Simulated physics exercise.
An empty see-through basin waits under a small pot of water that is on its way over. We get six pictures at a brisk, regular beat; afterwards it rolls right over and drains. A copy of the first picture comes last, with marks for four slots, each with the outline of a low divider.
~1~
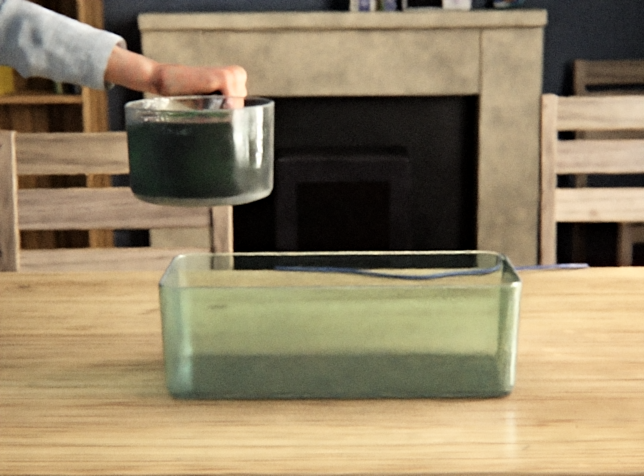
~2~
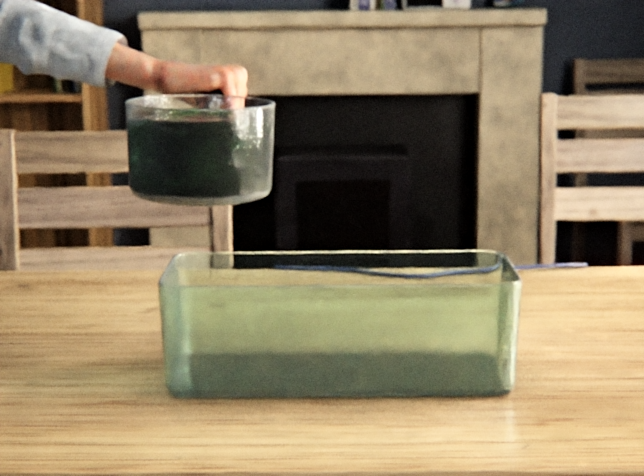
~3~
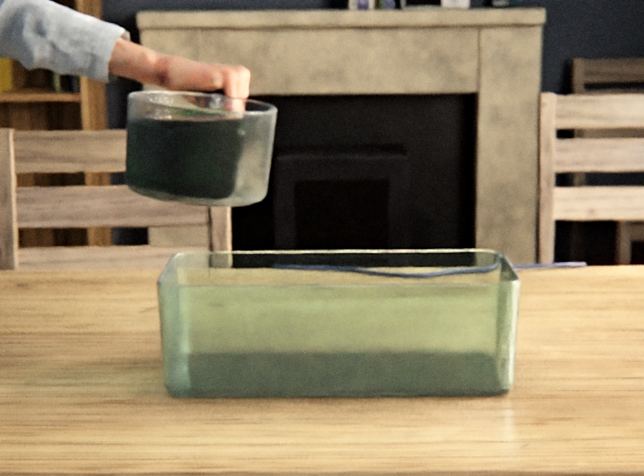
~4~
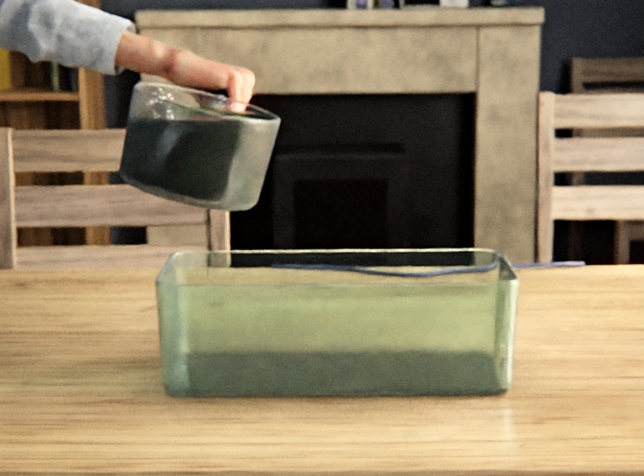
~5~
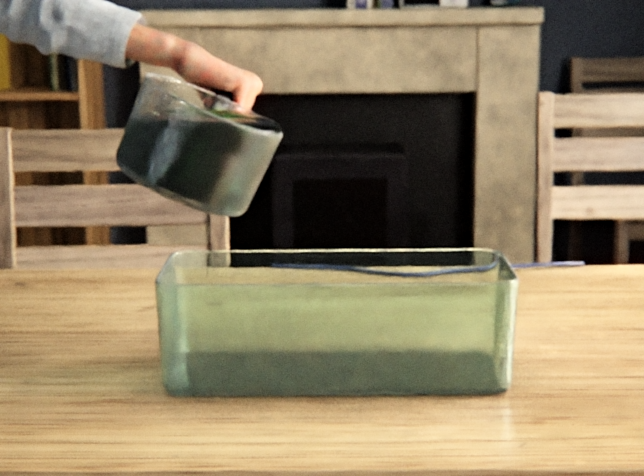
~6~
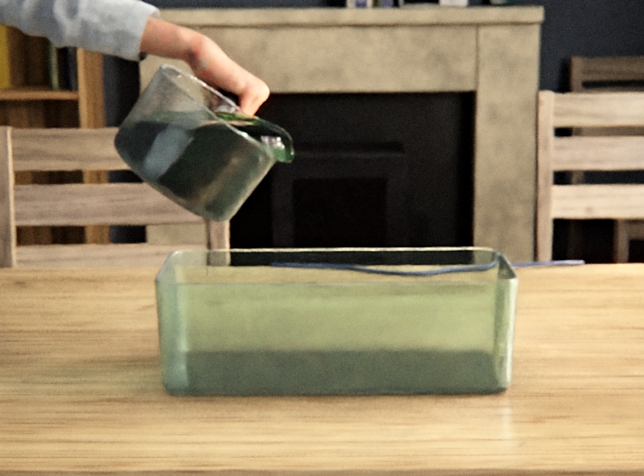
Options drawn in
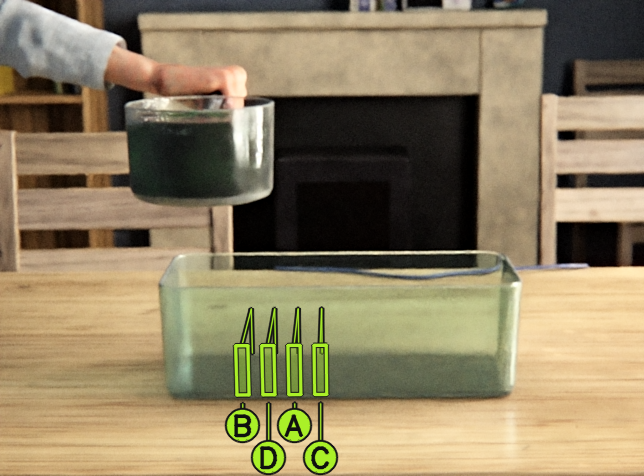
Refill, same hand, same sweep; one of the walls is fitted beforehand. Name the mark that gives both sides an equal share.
It is C.
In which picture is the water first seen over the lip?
Picture 5.
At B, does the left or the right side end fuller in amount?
More ends on the right.
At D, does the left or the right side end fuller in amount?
More ends on the right.
In lime, A at (294, 403); B at (242, 403); C at (320, 403); D at (268, 403).
With A, about 27 % ends left of the wall and 71 % right of it.
With B, about 7 % ends left of the wall and 91 % right of it.
With C, about 45 % ends left of the wall and 53 % right of it.
With D, about 10 % ends left of the wall and 89 % right of it.
